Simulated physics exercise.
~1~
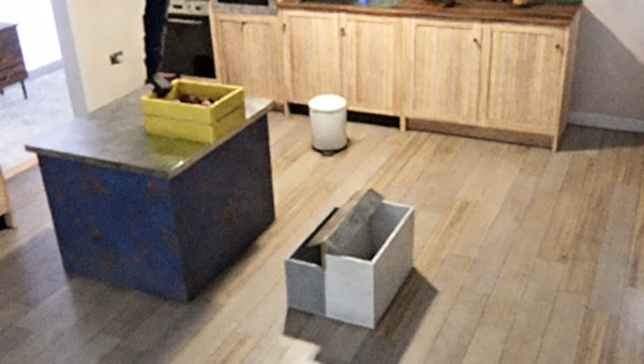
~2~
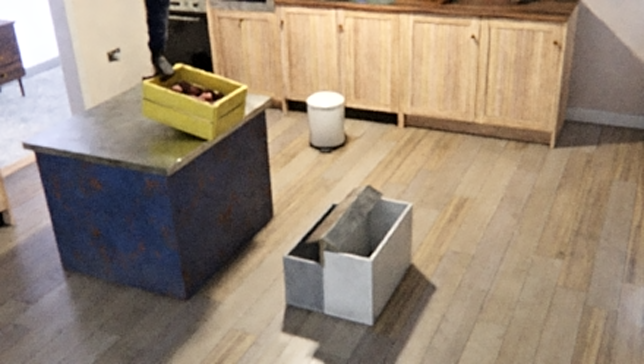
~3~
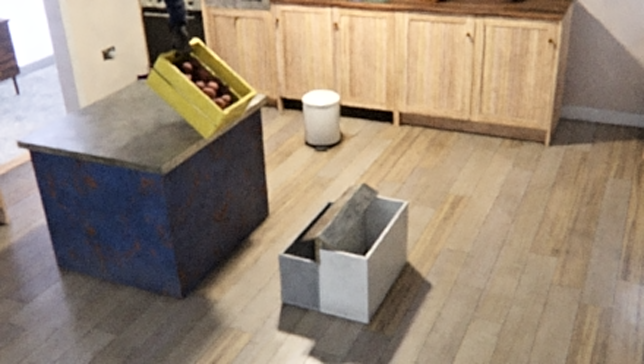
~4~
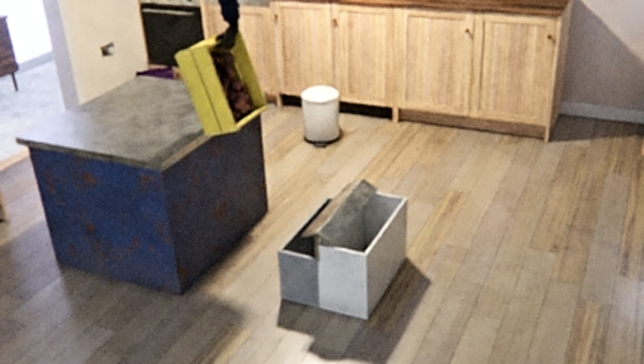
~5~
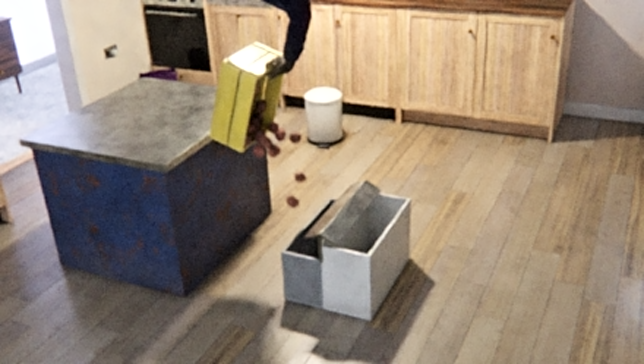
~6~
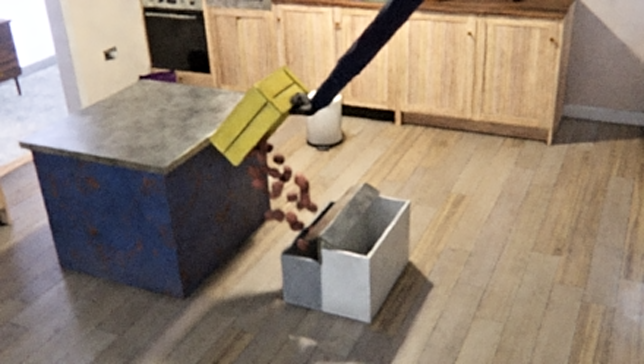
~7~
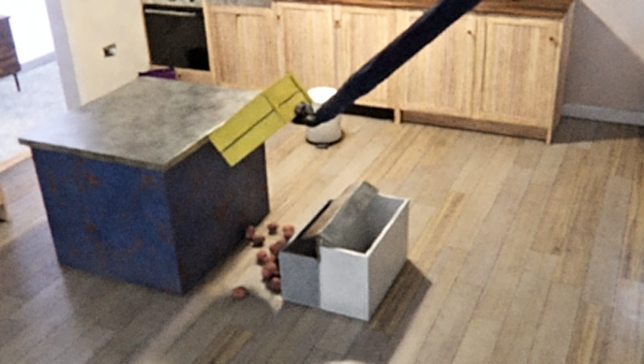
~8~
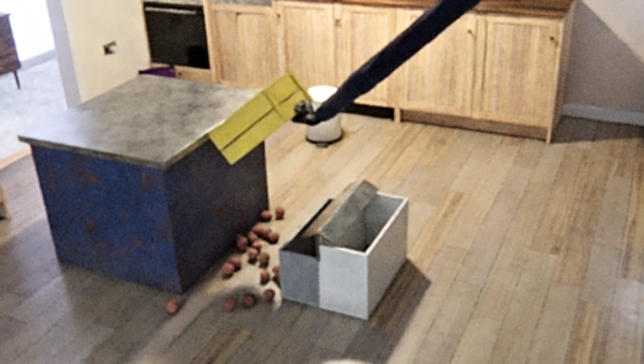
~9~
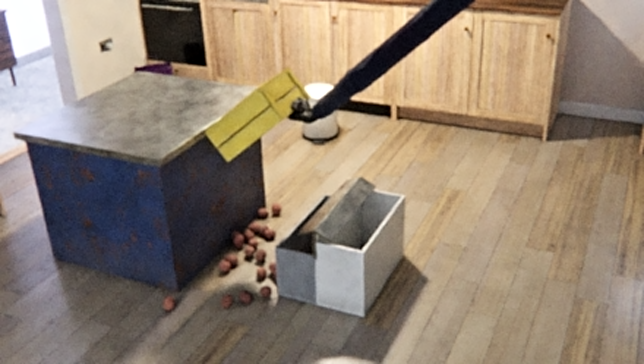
A dark arm grips a yellow crate of reddish potatoes on a blue bench with a grey top, seen from above in a wood-floored kitchen with pale cupboards and a white bin. On the floor to the right stand a grey box and a white trough, with a sloped ridge between them. The arm lifts the crate and tips it rightward past the bench's edge. Potatoes tumble out in a stream, a few dropping into the grey box while most hit the floor short of it. They roll and settle in a scatter beside the bench as the crate stays held upturned, with none seen in the white trough.
